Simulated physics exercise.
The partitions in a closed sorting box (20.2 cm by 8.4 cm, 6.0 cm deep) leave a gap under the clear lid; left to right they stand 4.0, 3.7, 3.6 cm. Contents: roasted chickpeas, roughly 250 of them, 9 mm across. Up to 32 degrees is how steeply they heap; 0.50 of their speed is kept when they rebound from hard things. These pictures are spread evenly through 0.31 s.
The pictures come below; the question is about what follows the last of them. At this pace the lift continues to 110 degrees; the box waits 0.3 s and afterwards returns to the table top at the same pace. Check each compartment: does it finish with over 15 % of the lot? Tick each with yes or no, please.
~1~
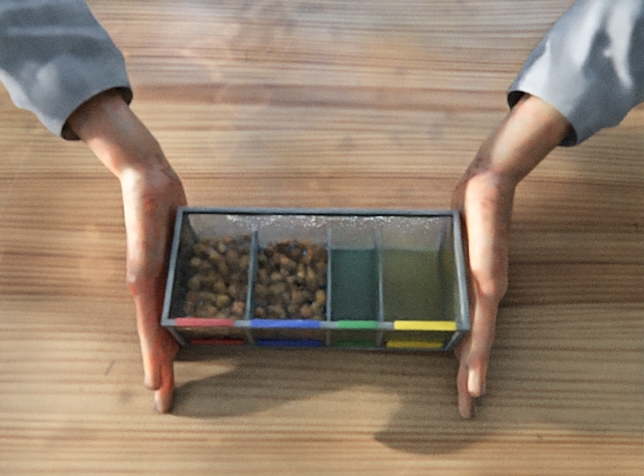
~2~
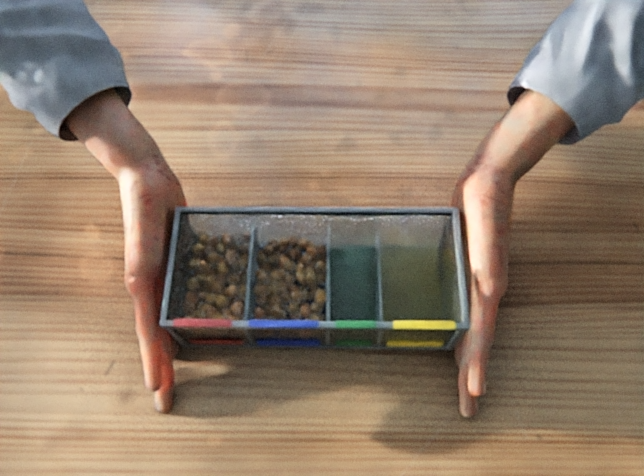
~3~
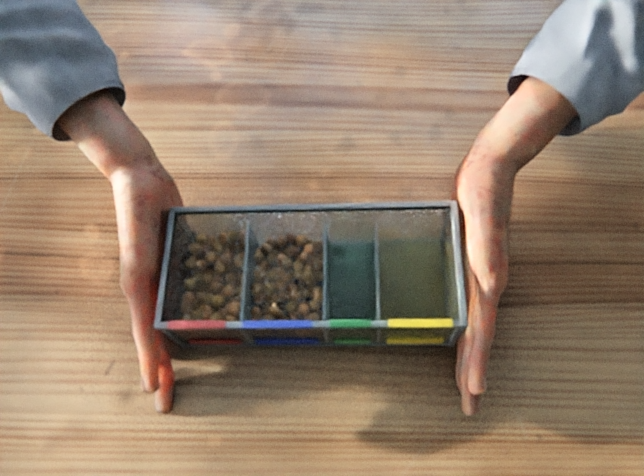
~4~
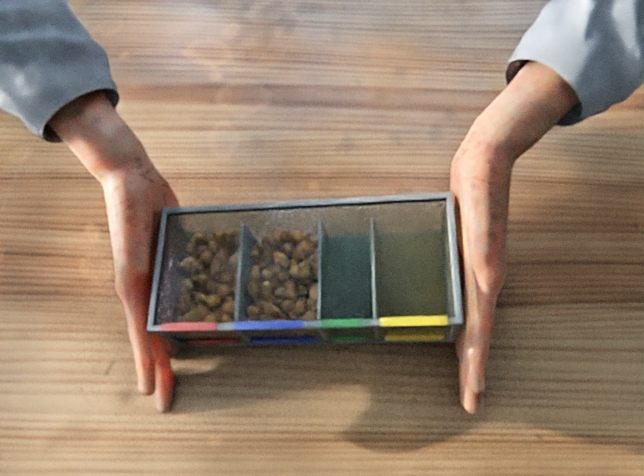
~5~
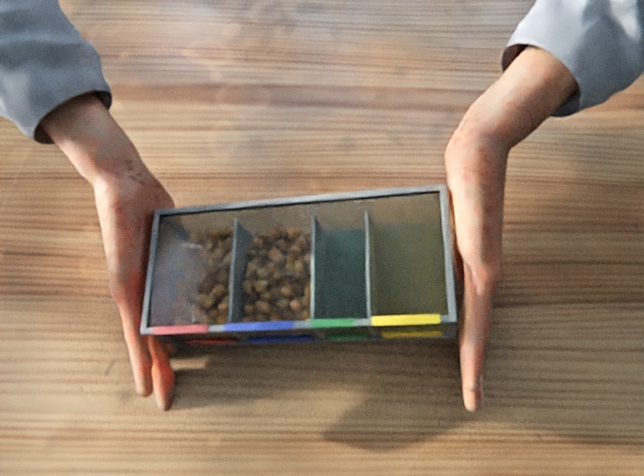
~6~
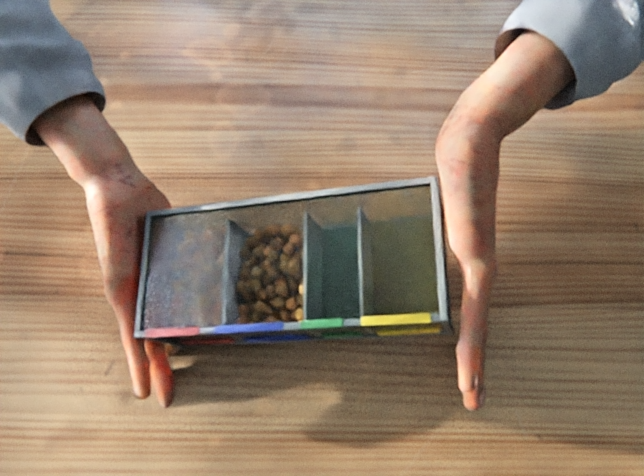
Red - yes; blue - yes; green - no; yellow - no.
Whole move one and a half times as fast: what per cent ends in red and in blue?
Red 70 %, blue 30 %.
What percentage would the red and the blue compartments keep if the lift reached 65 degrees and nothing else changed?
Red: 55 per cent; blue: 45 per cent.
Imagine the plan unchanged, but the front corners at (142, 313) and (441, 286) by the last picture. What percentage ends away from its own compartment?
About 20 %.
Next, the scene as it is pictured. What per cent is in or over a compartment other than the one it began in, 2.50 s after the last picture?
Near 20 per cent of it.
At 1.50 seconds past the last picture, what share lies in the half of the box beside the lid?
About 50 per cent.
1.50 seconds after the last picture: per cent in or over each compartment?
You'd find red at 70, blue at 30, green at 0 and yellow at 0 per cent.
Then, 1.50 s after the last picture, tilt 110 degrees; red 70 %, blue 30 %.
Then, 2.50 s after the last picture, tilt 54 degrees; red 75 %, blue 25 %.
Then, 3.48 s after the last picture, tilt 0 degrees; red 75 %, blue 25 %.
In the end, red 75 %, blue 25 %, green 0 %, yellow 0 %.
